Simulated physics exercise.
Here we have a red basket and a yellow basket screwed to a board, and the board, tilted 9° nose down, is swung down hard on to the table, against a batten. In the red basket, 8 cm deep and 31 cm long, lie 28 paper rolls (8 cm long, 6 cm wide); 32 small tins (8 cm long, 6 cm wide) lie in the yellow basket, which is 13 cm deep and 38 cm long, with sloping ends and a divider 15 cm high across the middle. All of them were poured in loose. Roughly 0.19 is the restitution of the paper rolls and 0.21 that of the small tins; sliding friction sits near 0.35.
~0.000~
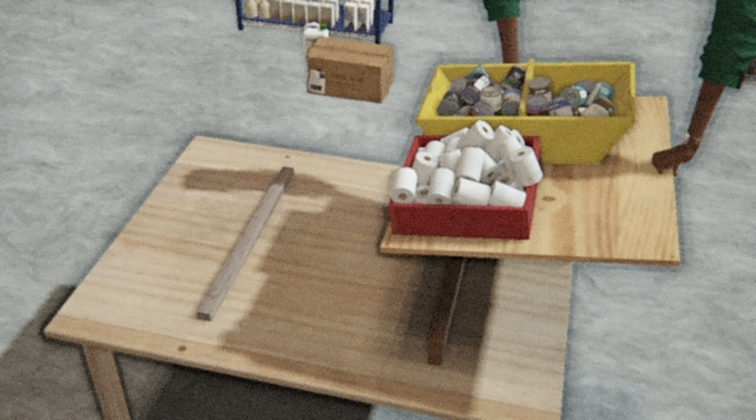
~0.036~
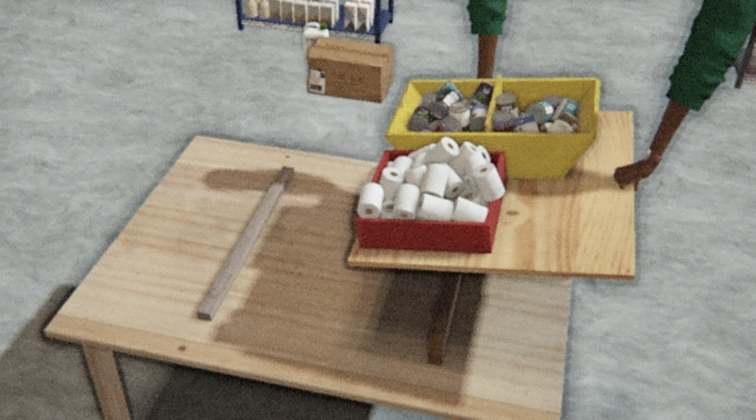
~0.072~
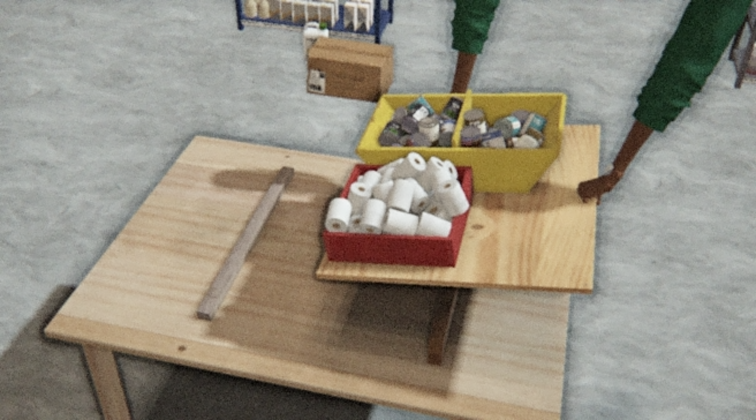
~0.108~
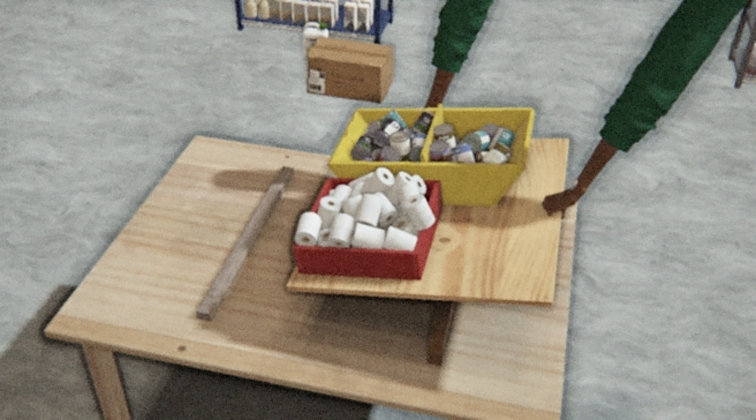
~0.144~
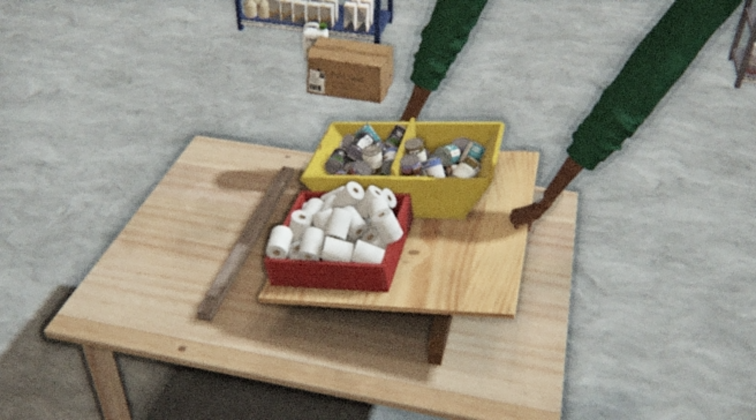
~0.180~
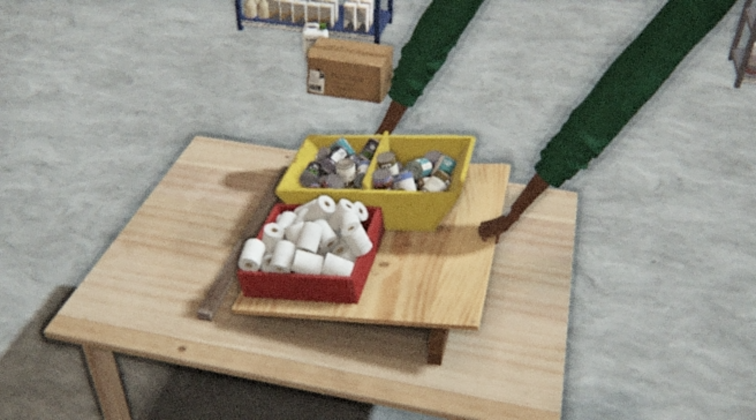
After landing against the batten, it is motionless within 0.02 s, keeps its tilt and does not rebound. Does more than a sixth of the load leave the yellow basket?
Not reaching one sixth.
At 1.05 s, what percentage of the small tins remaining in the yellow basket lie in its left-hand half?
Around 50 per cent.
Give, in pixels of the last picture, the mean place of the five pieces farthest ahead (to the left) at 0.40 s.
(205, 216).
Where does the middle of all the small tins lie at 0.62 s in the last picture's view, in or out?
In the last view they're centred near (335, 192).
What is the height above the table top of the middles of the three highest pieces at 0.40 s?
32 cm.
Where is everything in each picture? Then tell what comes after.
In the first picture (we follow the rim corner now nearest the camera), yellow basket at (631, 118); red basket at (523, 208); 62 cm still to travel; nothing out yet.
Yellow basket at (593, 135); red basket at (484, 224); 51 cm still to travel, in the second picture.
Yellow basket at (556, 150); red basket at (447, 238); 41 cm still to travel, in the third picture.
Yellow basket at (521, 165); red basket at (413, 252); 30 cm still to travel, in the fourth picture.
Yellow basket at (488, 180); red basket at (380, 265); 19 cm still to travel, in the fifth picture.
Yellow basket at (456, 193); red basket at (349, 278); 9 cm still to travel; nothing out yet, in the sixth picture.
After 0.20 s, touchdown against the batten.
After 0.28 s, 1 of 28 out of the red basket and 0 of 32 out of the yellow basket.
After 0.40 s, 5 of 28 out of the red basket and 1 of 32 out of the yellow basket.
After 0.62 s, 11 of 28 out of the red basket and 2 of 32 out of the yellow basket.
Outcome (at 1.05 s), 11 of 28 out of the red basket and 2 of 32 out of the yellow basket. Asked share, 2 of 32, 6 per cent.
